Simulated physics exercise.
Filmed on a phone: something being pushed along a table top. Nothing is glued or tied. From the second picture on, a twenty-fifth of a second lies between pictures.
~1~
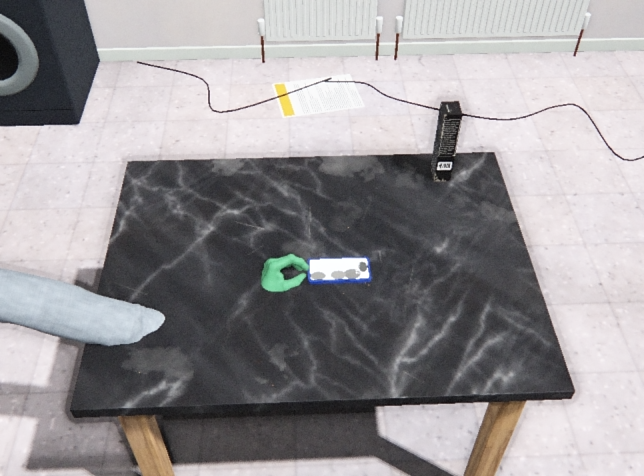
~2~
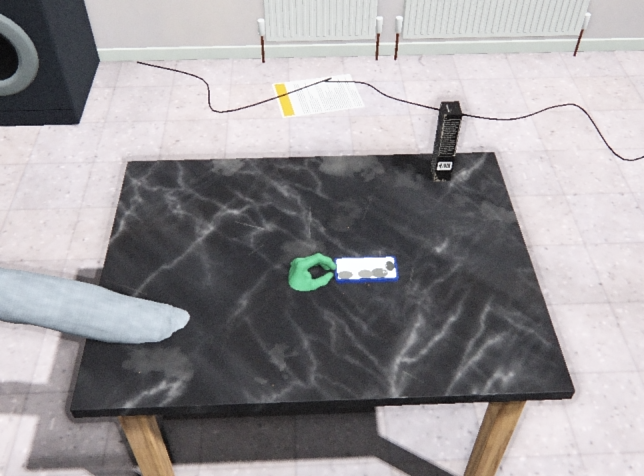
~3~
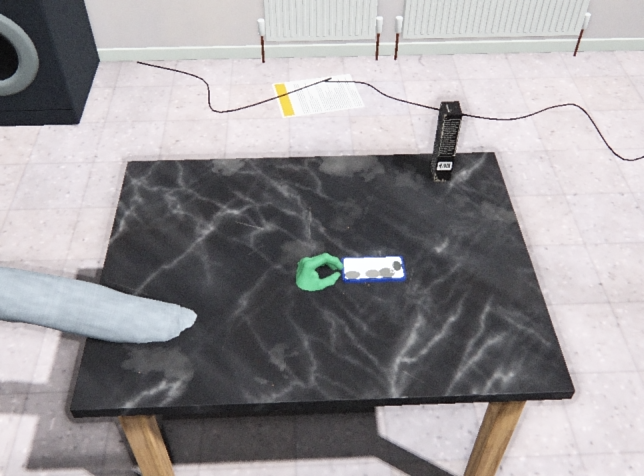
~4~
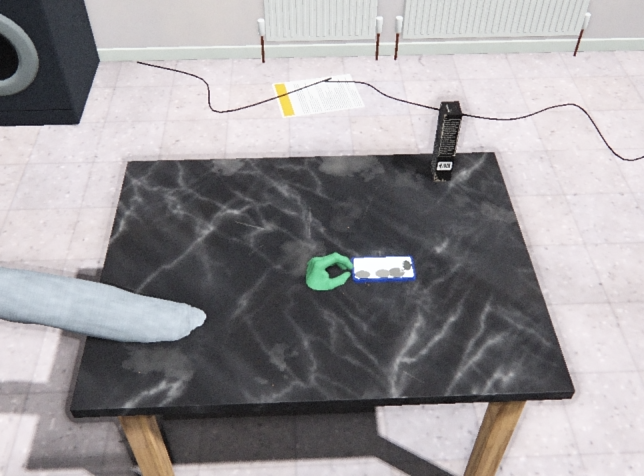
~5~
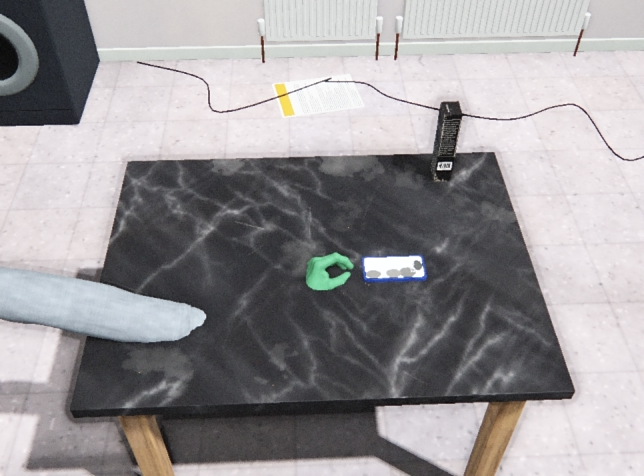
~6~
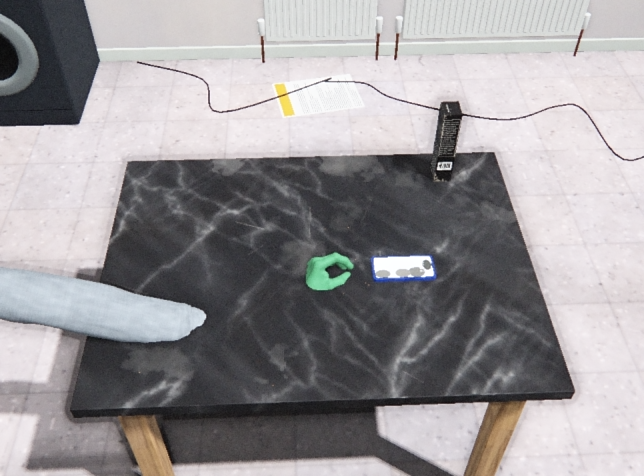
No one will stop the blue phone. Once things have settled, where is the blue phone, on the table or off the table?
The blue phone is still on the table.
Then, 0.10 s past the last view, blue phone displaced about its own width near (421, 268).
Then, 0.20 s past the last view, blue phone displaced about its own width near (431, 268).
Then, 0.30 s past the last view, blue phone displaced about its own width near (433, 267).
Finally, moved from the start, blue phone. Final places as the last picture's camera would see them, blue phone near (433, 267).
